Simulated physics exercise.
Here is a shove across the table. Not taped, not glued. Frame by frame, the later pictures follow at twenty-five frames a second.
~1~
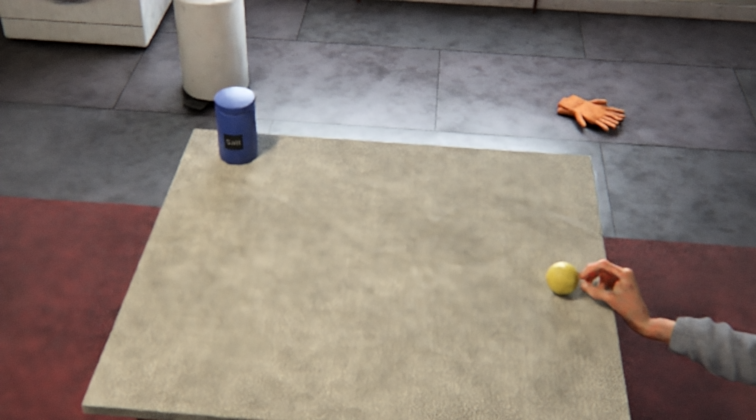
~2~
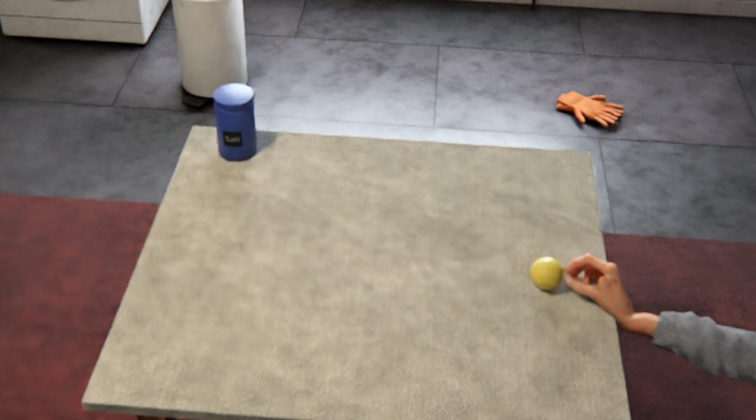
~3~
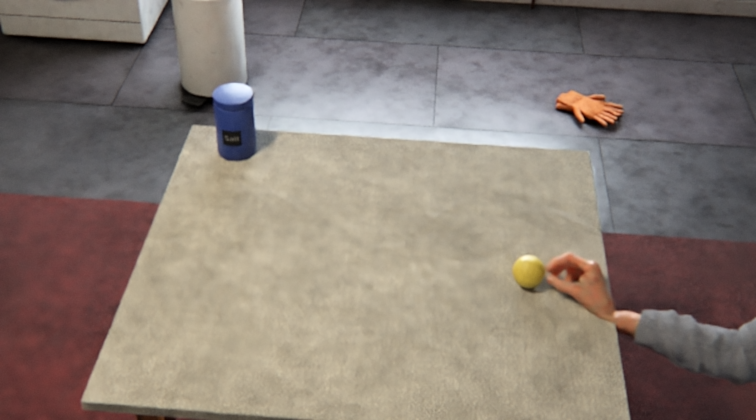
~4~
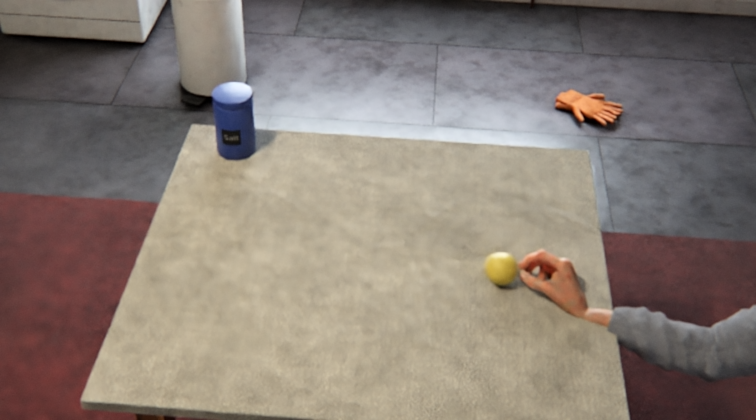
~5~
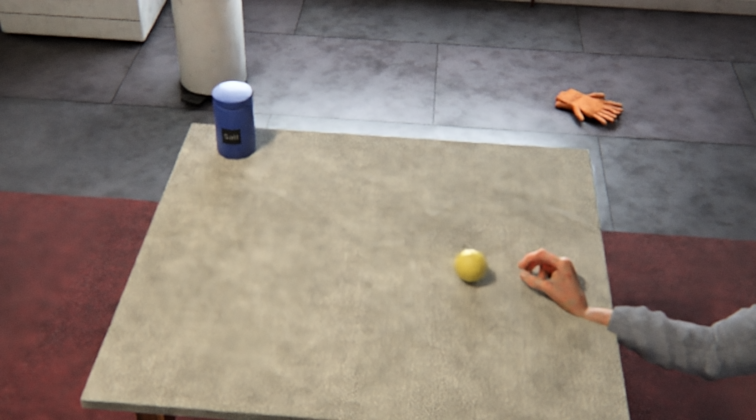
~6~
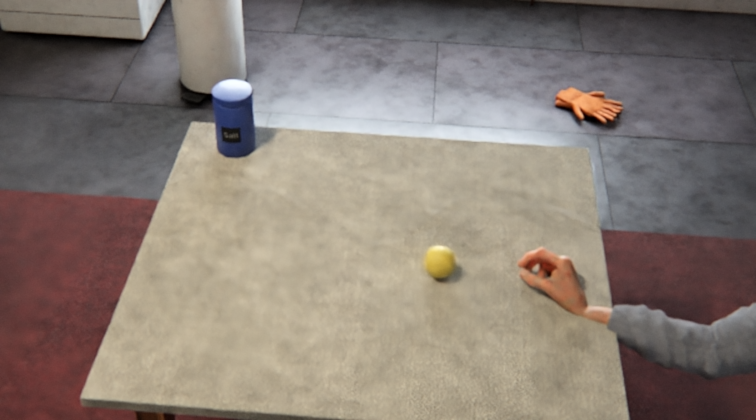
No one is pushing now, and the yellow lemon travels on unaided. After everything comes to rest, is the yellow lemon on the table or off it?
I reckon it will be off the tabletop.
Then, 0.20 s after the last picture, yellow lemon rolled well along near (293, 251).
Then, 0.50 s after the last picture, yellow lemon now off the table.
Then, 0.90 s after the last picture, things are still on the move.
By the end, off the table, yellow lemon.
